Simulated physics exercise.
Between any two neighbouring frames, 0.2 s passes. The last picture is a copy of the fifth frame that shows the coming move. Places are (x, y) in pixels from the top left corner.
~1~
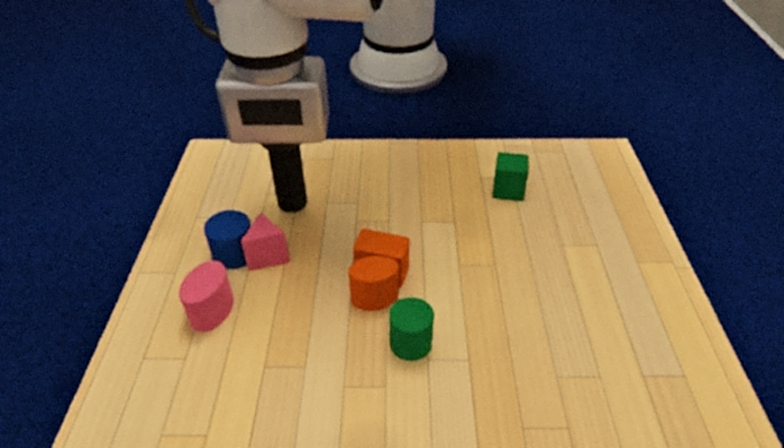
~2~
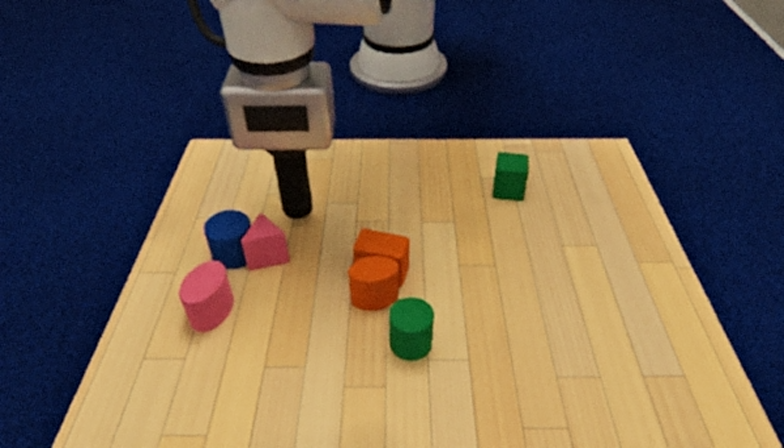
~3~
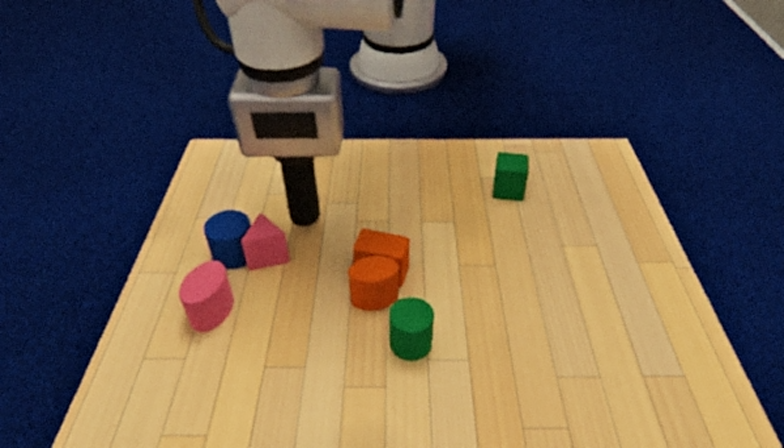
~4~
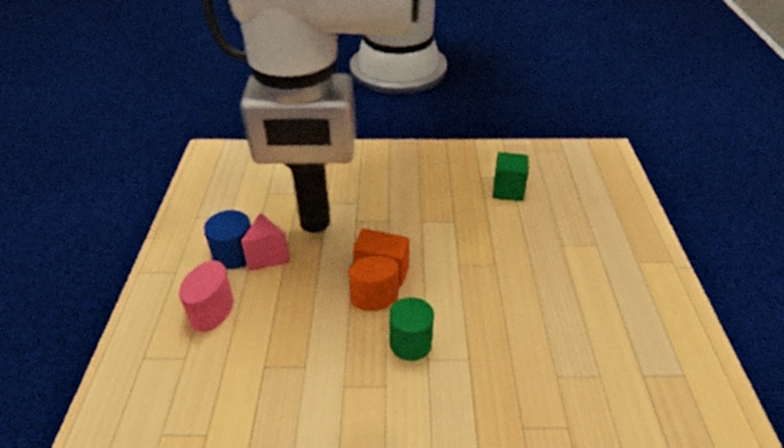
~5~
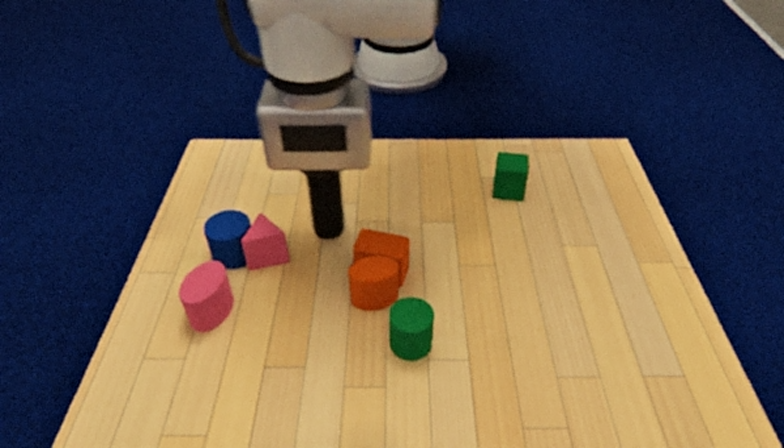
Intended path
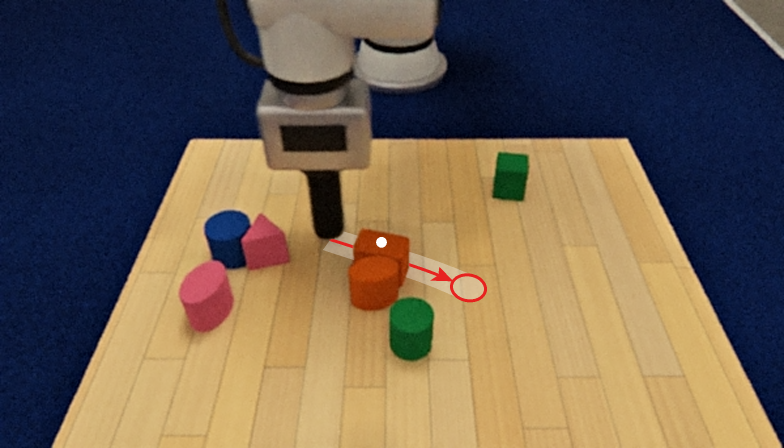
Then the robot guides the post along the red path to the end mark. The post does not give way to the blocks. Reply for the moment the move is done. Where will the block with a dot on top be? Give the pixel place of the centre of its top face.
It is going to be at (439, 282).
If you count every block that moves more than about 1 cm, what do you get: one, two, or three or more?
The answer will be one.
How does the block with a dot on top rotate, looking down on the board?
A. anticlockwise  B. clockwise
My answer is option B.
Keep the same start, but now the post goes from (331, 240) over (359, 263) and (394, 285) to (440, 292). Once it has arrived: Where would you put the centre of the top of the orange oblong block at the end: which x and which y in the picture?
Located at (488, 264).
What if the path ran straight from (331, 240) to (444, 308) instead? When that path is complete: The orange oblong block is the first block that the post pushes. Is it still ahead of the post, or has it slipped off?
It stays ahead.
Drawn move, from (331, 240) through (375, 254) and (421, 269) to (468, 288); the dot is on the orange oblong block.
What follows on the original path. One third of the way, post (375, 244); orange elliptical block (374, 271), turned 10° clockwise; orange oblong block (400, 251).
Two thirds of the way, post (422, 259); orange elliptical block (374, 272), turned 15° clockwise; orange oblong block (427, 273), turned 60° clockwise.
At the end, post (470, 278); pink triangular block still; orange elliptical block (374, 272), turned 15° clockwise; orange oblong block (438, 282), turned 100° clockwise.
